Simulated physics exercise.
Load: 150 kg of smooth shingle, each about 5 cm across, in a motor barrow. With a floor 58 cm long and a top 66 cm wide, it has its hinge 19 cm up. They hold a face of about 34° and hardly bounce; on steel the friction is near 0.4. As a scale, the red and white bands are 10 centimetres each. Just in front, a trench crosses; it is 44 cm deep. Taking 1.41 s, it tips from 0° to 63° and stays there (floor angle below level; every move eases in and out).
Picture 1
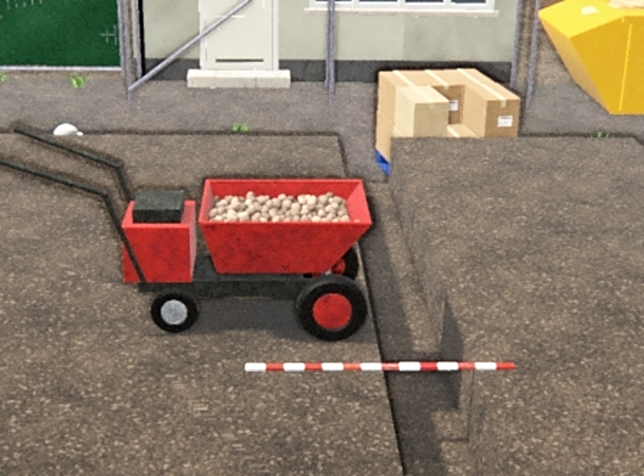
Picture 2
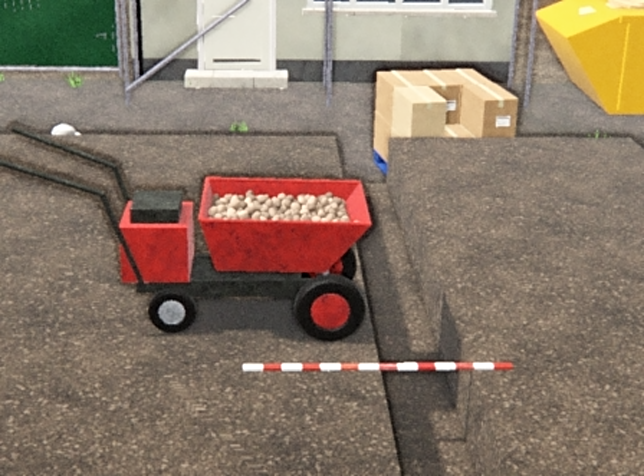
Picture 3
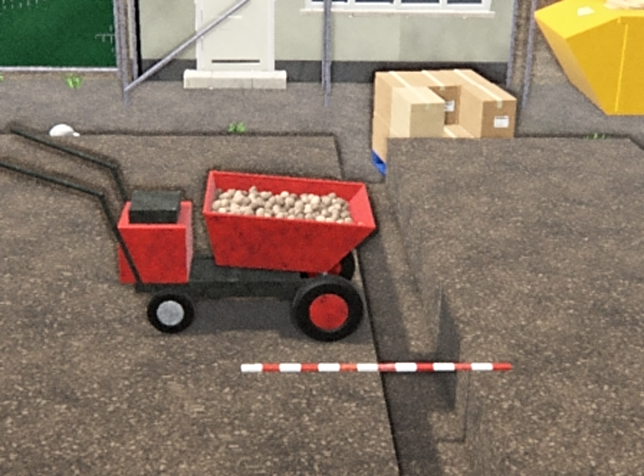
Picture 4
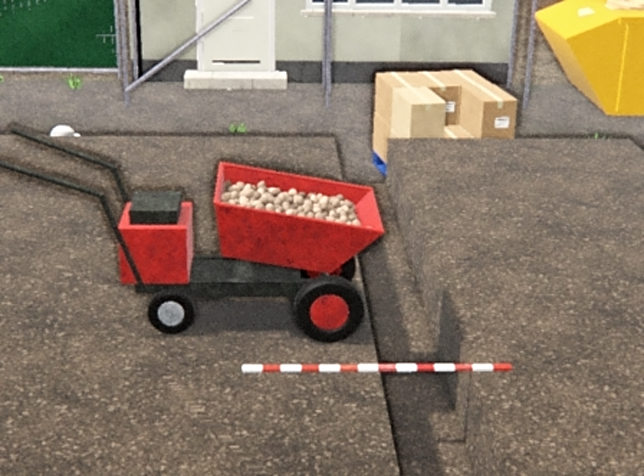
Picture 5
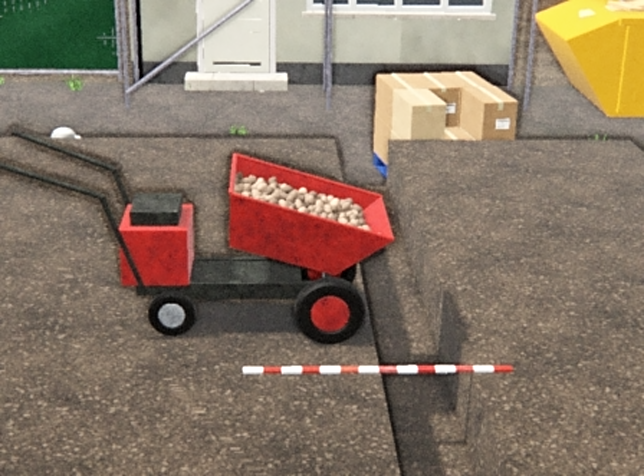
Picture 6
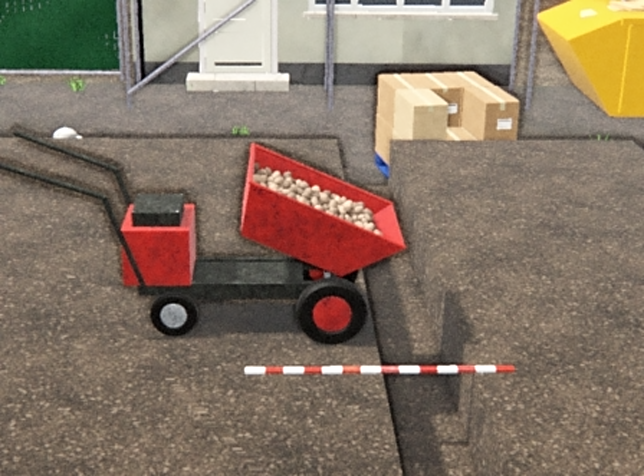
At the start, a red motor barrow stands on dark ground beside a trench, its skip level and loaded with pale, rounded stones. The skip then tilts forward to the right, its back end rising steadily while the wheels stay put, until it slopes clearly down toward the trench with the stones still inside.
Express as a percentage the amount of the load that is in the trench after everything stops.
The amount is close to 59 per cent of the load.
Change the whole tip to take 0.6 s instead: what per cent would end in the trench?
It'd be some 45 per cent.
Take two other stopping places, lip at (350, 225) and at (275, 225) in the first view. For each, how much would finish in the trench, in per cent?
Roughly 85 in a hundred from the first, 70 in a hundred from the second.
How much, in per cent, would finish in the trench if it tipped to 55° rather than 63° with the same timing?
Roughly 45% would end there.
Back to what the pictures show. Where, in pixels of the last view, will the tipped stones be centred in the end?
I'd point somewhere around (441, 368).
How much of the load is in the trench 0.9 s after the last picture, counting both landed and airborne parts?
About 15%.
Then, 0.5 s after the last picture the floor is at 53°, 100 % in the skip; the foremost stones are at (427, 272).
Then, 0.9 s after the last picture the floor is at 63°, 67 % in the skip, 16 % in the trench, 16 % past the trench; the foremost stones are at (498, 310).
Then, 1.3 s after the last picture the floor is at 63°, 38 % in the skip, 26 % in the trench, 36 % past the trench; the foremost stones are at (579, 315).
Then, 3.2 s after the last picture the floor is at 63°, 4 % in the skip, 59 % in the trench, 38 % past the trench; the foremost stones are past the picture's edge.
